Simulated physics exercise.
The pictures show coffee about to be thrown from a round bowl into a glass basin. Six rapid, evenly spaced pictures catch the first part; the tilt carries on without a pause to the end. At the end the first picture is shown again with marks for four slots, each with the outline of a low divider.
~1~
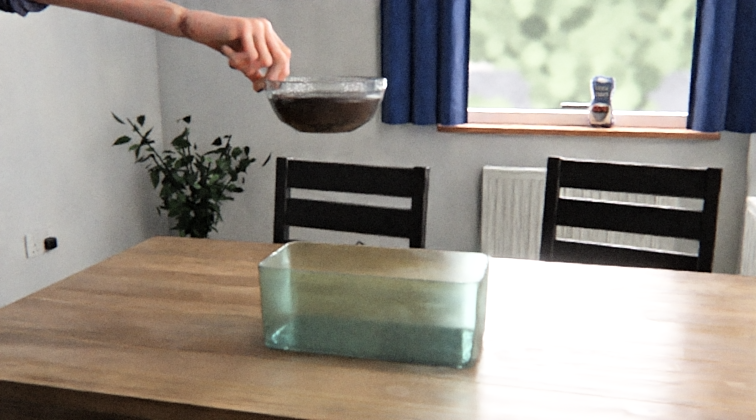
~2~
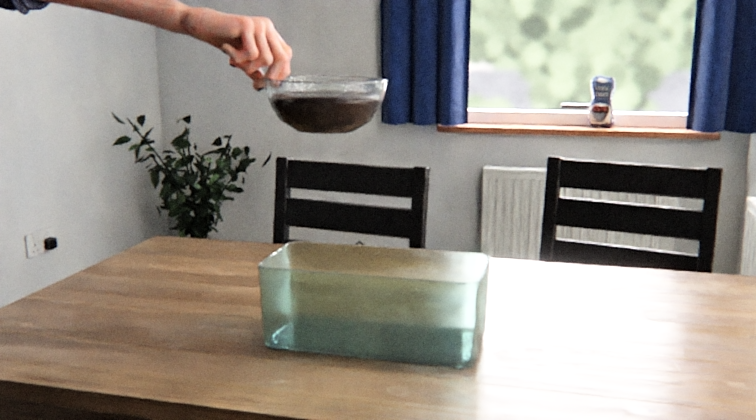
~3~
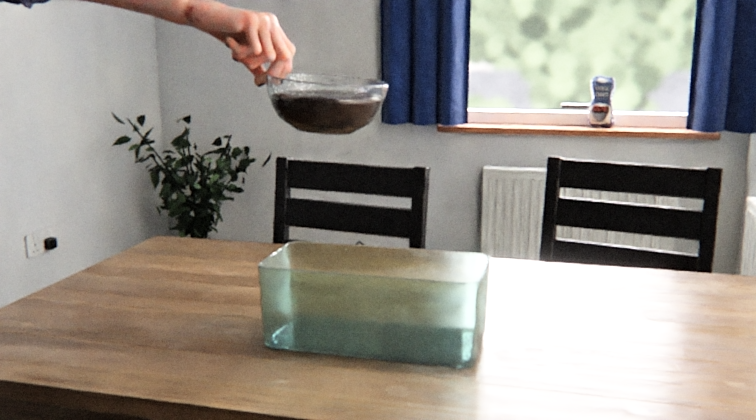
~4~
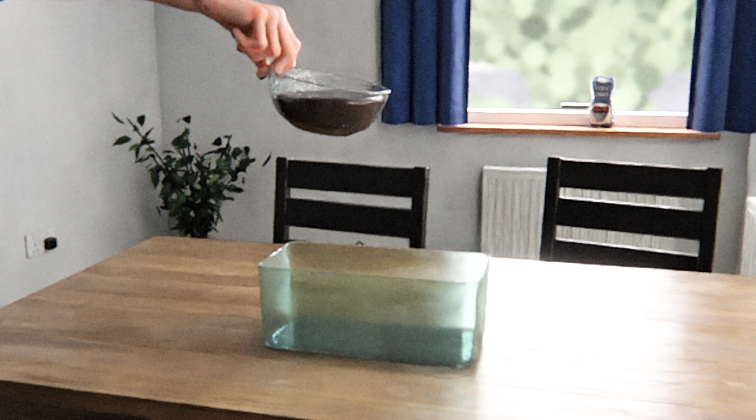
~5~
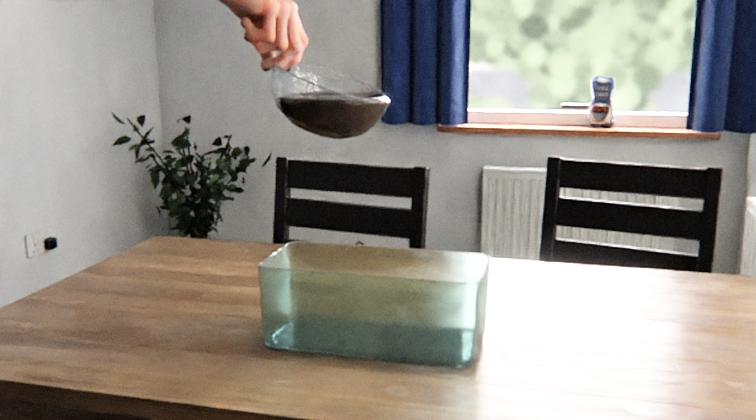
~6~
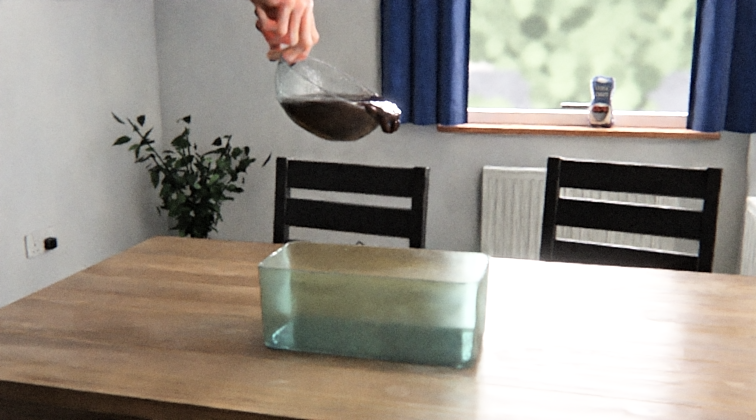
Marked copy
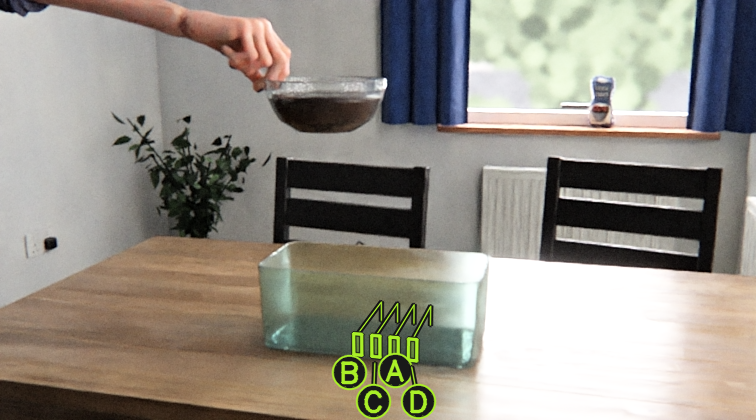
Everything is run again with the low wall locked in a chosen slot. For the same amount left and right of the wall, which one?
Take D.
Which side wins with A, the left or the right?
More ends on the right.
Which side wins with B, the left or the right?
More ends on the right.
In lime, A at (393, 364); B at (356, 360); C at (374, 362); D at (411, 366).
With A, about 30 % ends left of the wall and 68 % right of it.
With B, about 10 % ends left of the wall and 88 % right of it.
With C, about 15 % ends left of the wall and 83 % right of it.
With D, about 47 % ends left of the wall and 52 % right of it.
